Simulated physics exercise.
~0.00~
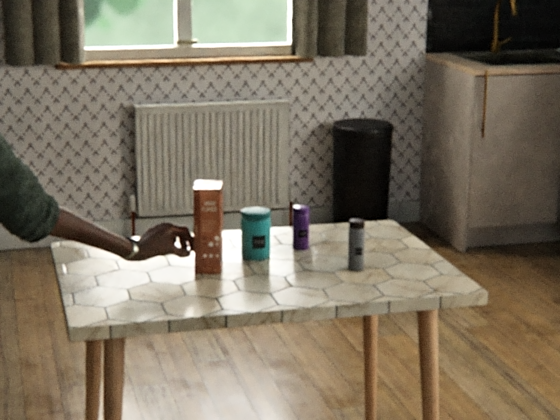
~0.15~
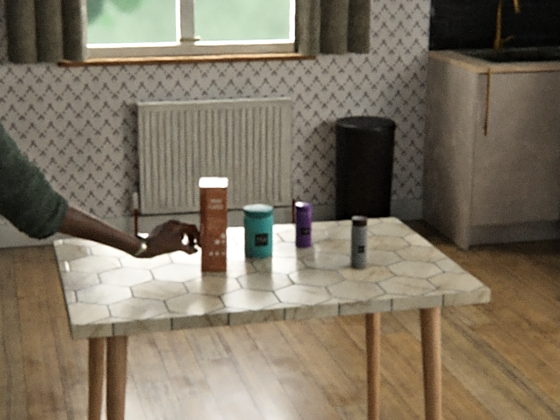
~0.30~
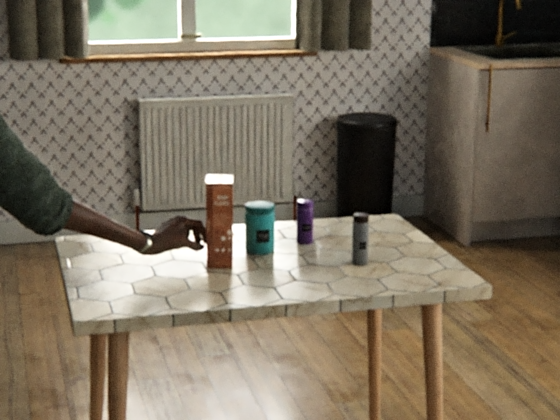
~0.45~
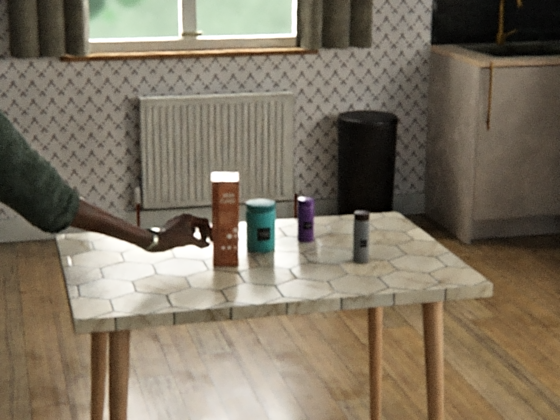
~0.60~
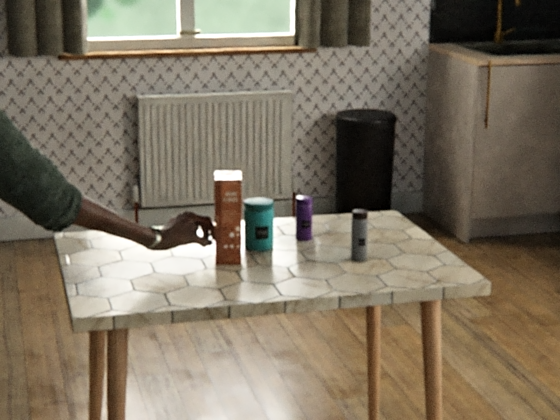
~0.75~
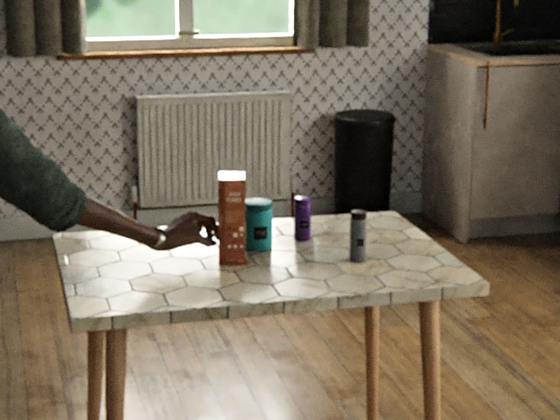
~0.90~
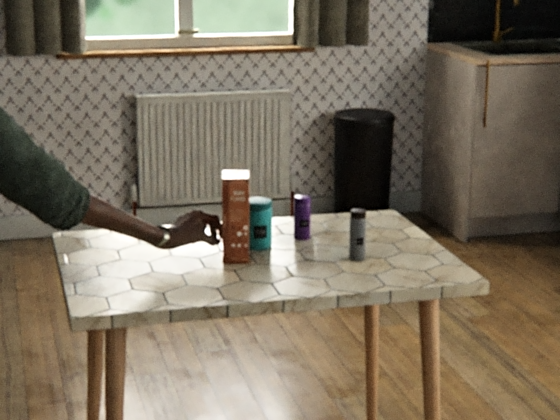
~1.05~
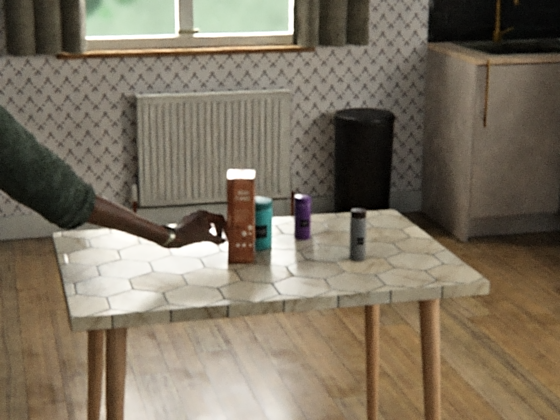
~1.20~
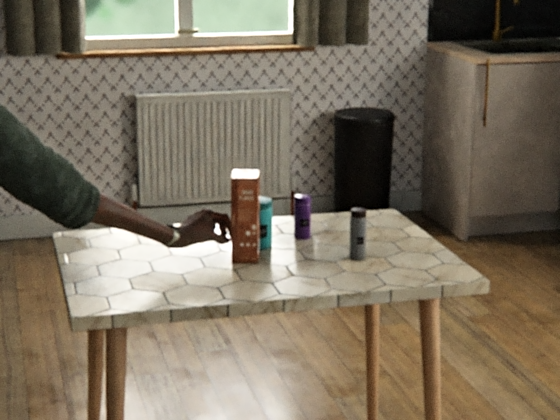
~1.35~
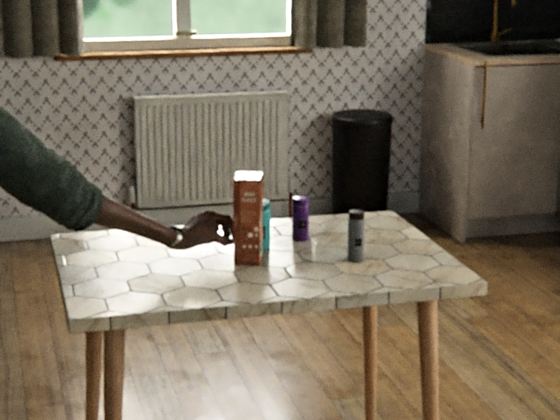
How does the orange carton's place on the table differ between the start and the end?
At the start the orange carton stands to the left of the turquoise jar, with a gap between them. By the end it is a little farther right, partly hiding the jar from view.
